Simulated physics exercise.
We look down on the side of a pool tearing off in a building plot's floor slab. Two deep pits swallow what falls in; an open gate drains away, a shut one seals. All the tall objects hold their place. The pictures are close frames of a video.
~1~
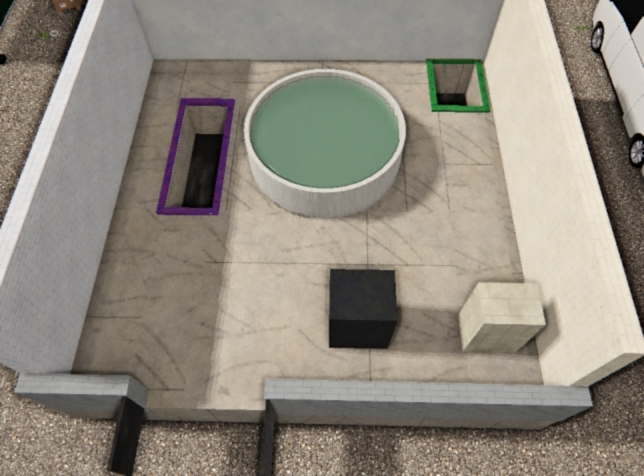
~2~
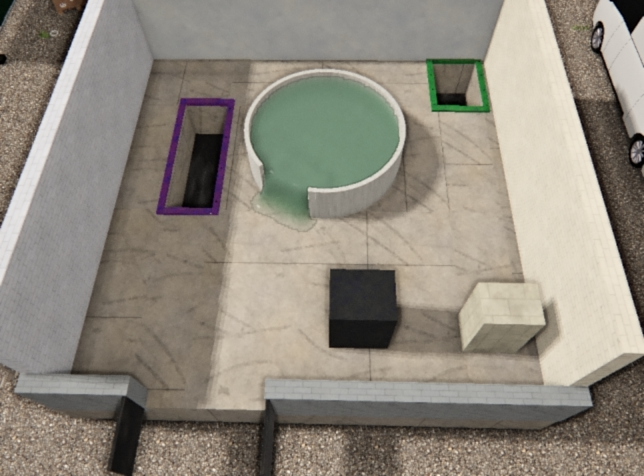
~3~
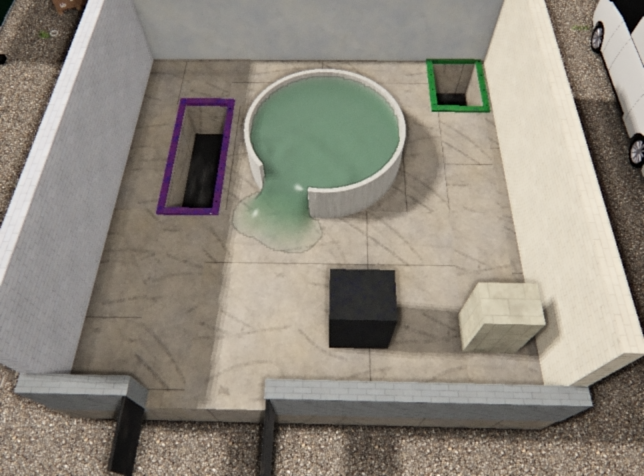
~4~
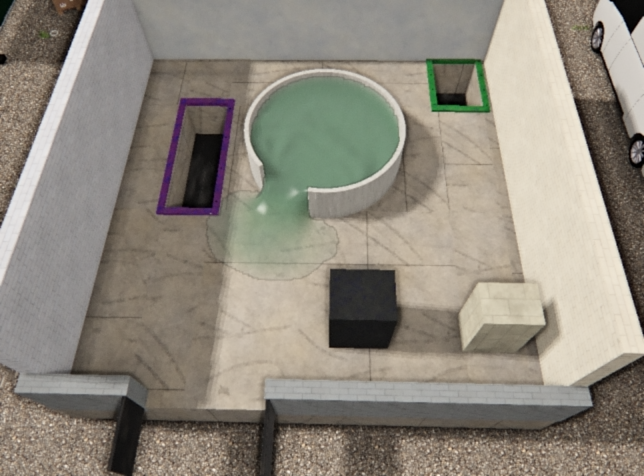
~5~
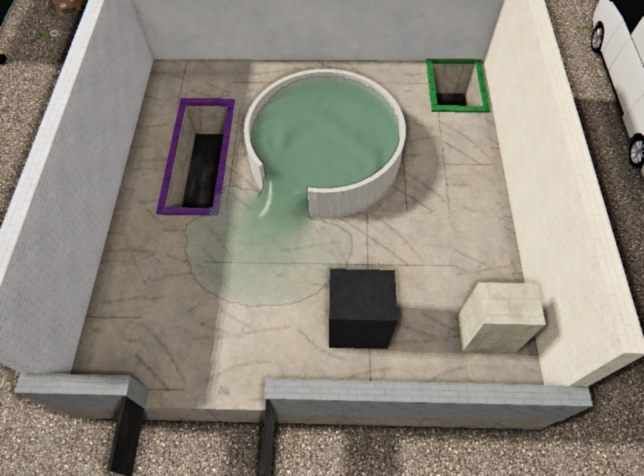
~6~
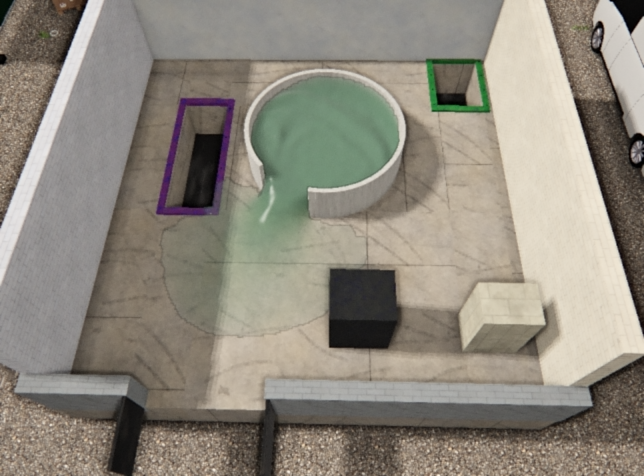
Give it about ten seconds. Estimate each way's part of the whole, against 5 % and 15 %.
One by one: The gate takes above 15 %; the green pit takes not even 5 %; the purple pit takes not even 5 %.
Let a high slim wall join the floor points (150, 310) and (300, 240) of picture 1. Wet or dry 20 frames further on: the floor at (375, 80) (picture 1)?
Answer: No water.
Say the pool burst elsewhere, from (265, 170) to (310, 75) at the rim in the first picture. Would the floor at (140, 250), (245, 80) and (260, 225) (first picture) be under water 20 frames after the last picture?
One after the other: Flooded, covered, clear.
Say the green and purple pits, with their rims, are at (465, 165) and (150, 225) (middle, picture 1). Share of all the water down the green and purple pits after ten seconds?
Parts in a hundred: Green 0, purple 20.
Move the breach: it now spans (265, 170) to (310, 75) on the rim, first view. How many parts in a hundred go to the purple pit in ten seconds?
Parts in a hundred: Purple 60.
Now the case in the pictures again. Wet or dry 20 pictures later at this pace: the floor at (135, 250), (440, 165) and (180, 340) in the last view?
As listed: Wet, dry, wet.
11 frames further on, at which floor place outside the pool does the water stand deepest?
Around (119, 388).
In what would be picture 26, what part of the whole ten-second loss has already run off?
I make it 35 per cent.
A moment on, water covers 35 % of the floor; the gate 1 %, the green pit 0 %, the purple pit 0 %.
Next, water covers 35 % of the floor; the gate 6 %, the green pit 0 %, the purple pit 0 %.
Then, water covers 45 % of the floor; the gate 14 %, the green pit 0 %, the purple pit 1 %.
Later, water covers 55 % of the floor; the gate 27 %, the green pit 0 %, the purple pit 1 %.
In the end, water covers 80 % of the floor; the gate 40 %, the green pit 0 %, the purple pit 1 %.
